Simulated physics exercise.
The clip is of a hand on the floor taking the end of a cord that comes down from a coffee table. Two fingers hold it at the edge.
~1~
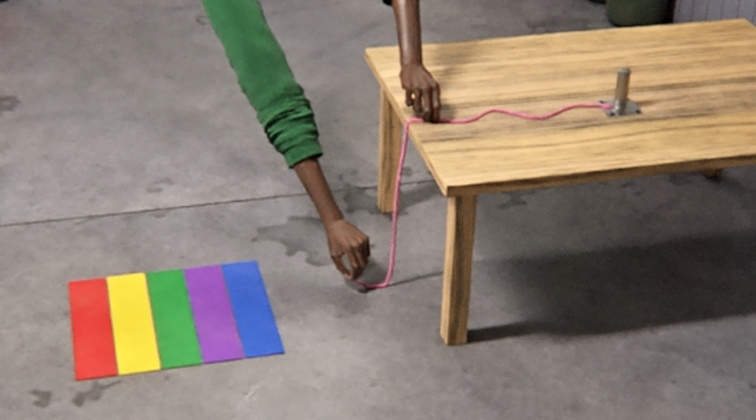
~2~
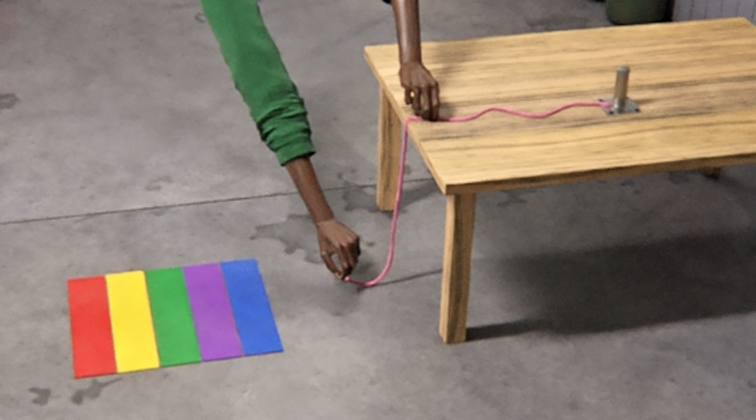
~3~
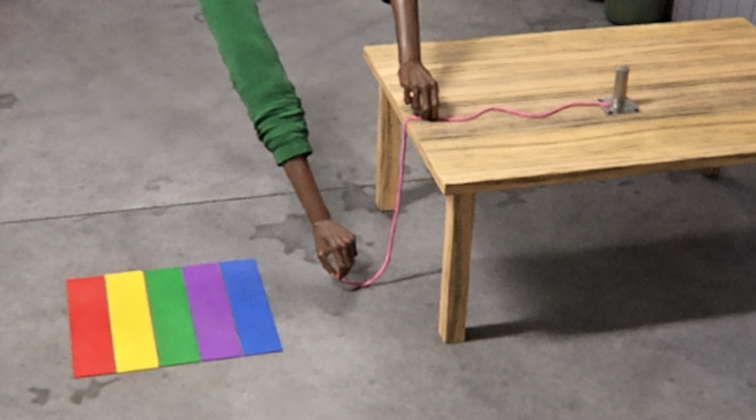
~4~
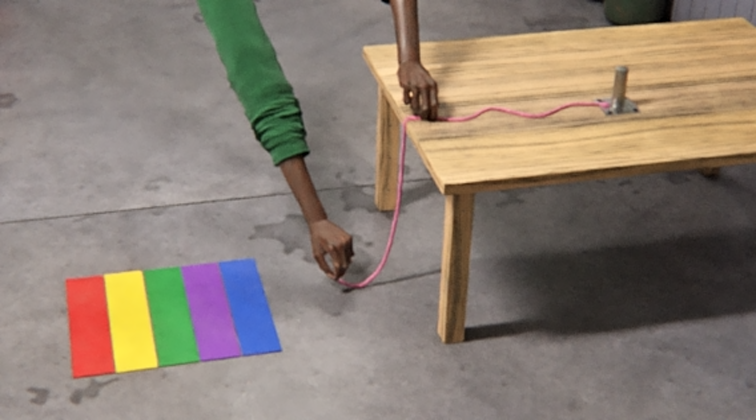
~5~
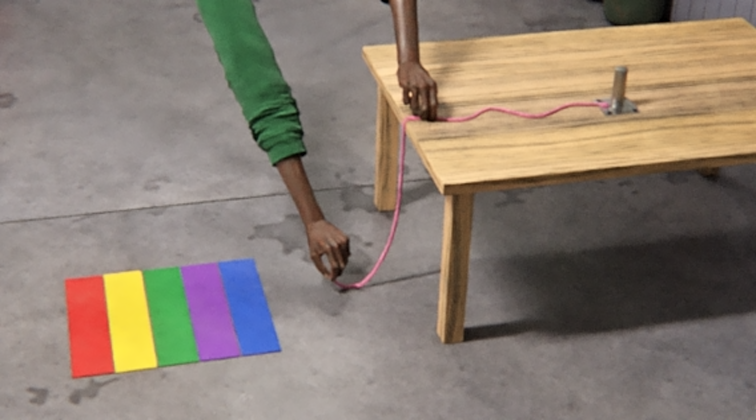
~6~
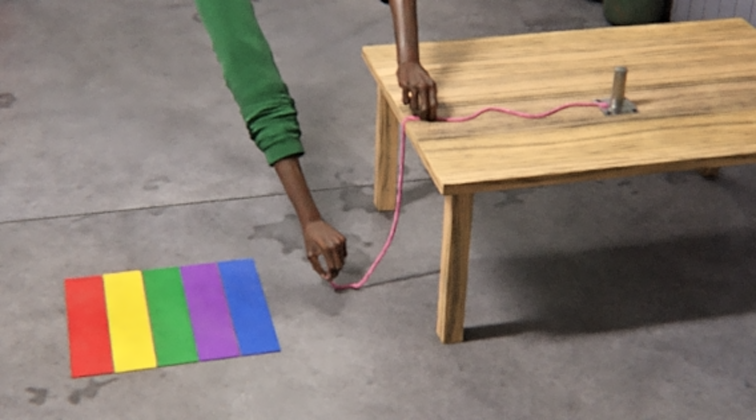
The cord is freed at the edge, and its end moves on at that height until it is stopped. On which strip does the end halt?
The purple one.
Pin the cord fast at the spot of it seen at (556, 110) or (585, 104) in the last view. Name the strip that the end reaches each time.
Try by try: Purple; purple.
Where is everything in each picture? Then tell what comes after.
In the first frame, end (351, 277); blue (260, 337); purple (220, 343); green (179, 348); yellow (137, 353); red (95, 359).
In the second frame, end (341, 276); cord through (575, 104) (515, 112) (454, 120) (404, 147) (396, 211) (385, 271).
In the third frame, end (338, 276).
In the fourth frame, end (334, 277); cord through (573, 105) (513, 112) (452, 120) (404, 147) (397, 211) (378, 271).
In the fifth frame, end (331, 277).
In the sixth frame, end (328, 277); cord through (572, 105) (512, 113) (451, 120) (403, 147) (398, 211) (372, 269).
Early on, end near (289, 282); short of the strips.
Midway, end near (238, 288); over blue.
At the end of the slack, end near (209, 291); over purple. It halts on the purple strip.
